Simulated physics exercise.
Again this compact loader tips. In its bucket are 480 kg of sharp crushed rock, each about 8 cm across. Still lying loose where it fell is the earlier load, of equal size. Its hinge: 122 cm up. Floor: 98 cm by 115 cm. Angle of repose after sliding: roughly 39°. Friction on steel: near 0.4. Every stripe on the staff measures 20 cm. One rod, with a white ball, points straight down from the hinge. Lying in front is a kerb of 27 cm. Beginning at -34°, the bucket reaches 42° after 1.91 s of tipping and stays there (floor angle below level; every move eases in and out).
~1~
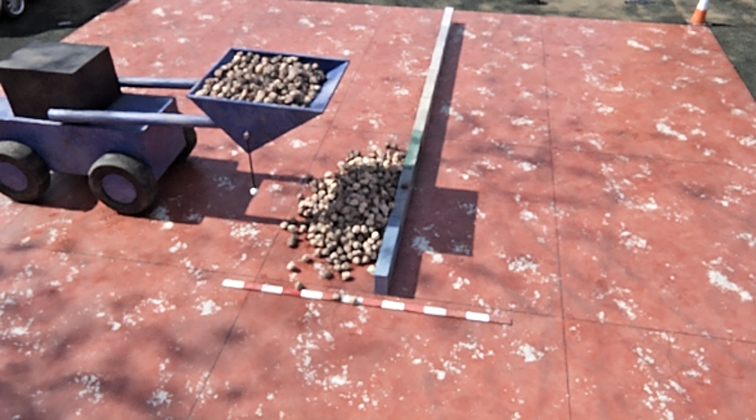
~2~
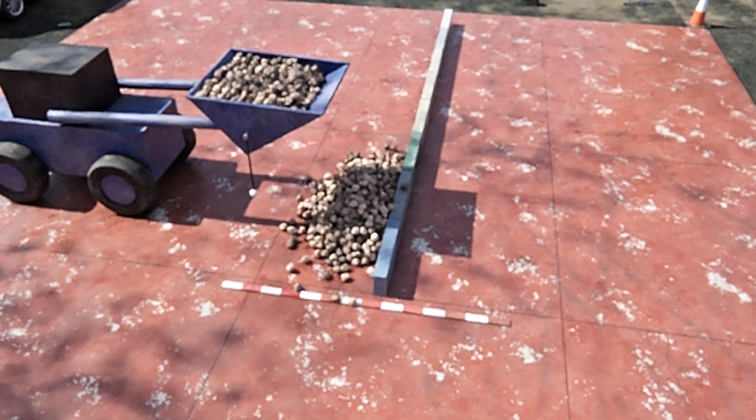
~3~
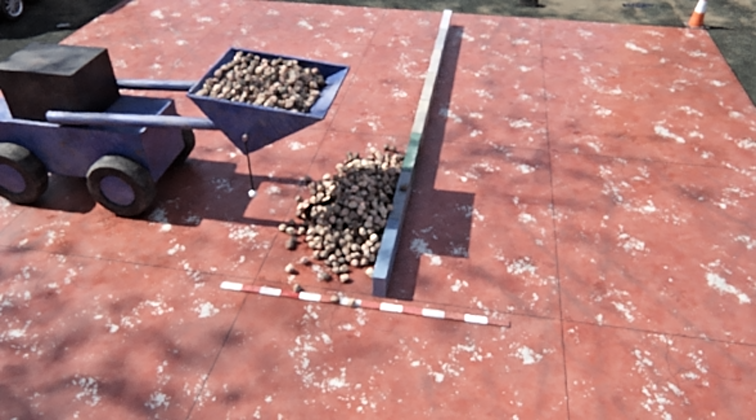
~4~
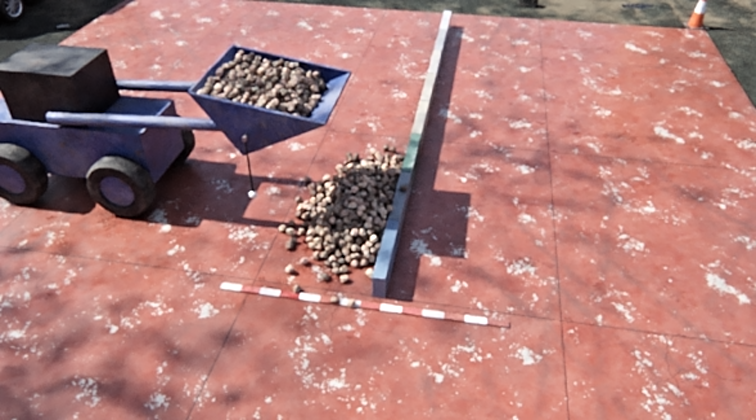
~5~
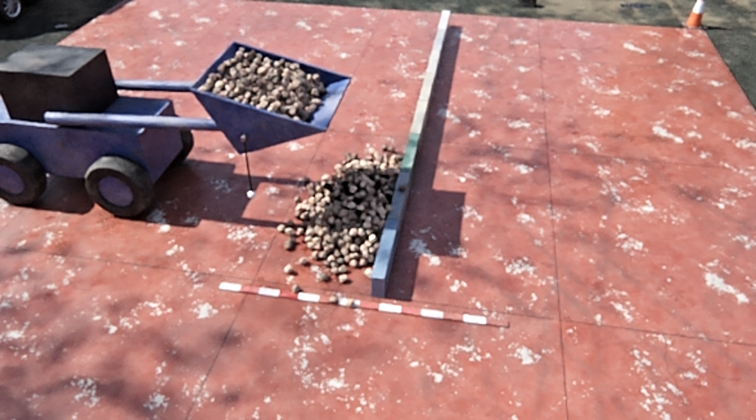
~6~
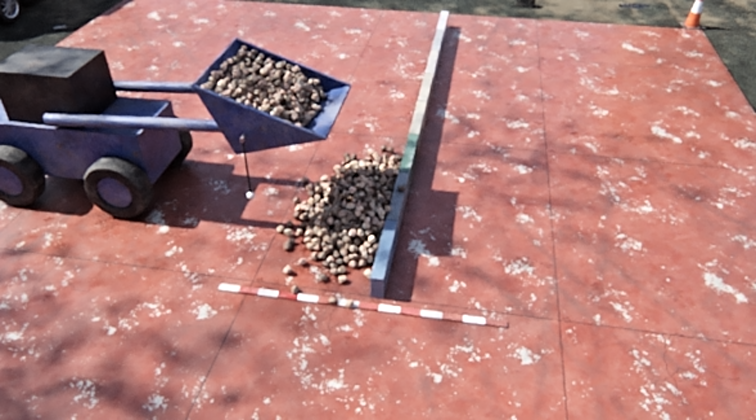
A blue-purple loader with dark wheels stands at the left of a worn red surface flecked with white, seen from above in patchy sunlight, its bucket heaped with brownish stones. To its right, more stones lie loose against a long grey kerb, behind a red-and-white staff, with an orange cone at the upper right. The bucket slowly tilts its front lip downward, while the loose pile stays put and the view shifts very slightly.
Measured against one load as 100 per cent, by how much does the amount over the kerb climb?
The amount climbs by some 0 per cent of a load.
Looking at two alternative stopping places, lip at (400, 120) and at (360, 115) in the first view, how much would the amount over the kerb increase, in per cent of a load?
Near 70 in a hundred, then near 10 in a hundred.
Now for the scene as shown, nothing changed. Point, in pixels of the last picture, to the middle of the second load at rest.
Around (330, 195).
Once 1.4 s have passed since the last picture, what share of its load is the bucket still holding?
It holds some 40 percent.
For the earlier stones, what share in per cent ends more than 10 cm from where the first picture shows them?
The answer is about 5 per cent.
Then, 0.8 s after the last picture the floor is at 30°; in per cent of one load, 98 in the bucket, 102 on this side of the kerb; the foremost stones are at (391, 198).
Then, 1.4 s after the last picture the floor is at 42°; in per cent of one load, 41 in the bucket, 159 on this side of the kerb; the foremost stones are at (391, 198).
Then, 1.8 s after the last picture the floor is at 42°; in per cent of one load, 9 in the bucket, 191 on this side of the kerb; the foremost stones are at (393, 197).
Then, 4.5 s after the last picture the floor is at 42°; in per cent of one load, 0 in the bucket, 200 on this side of the kerb; the foremost stones are at (400, 200). Net gain over the kerb, 0.
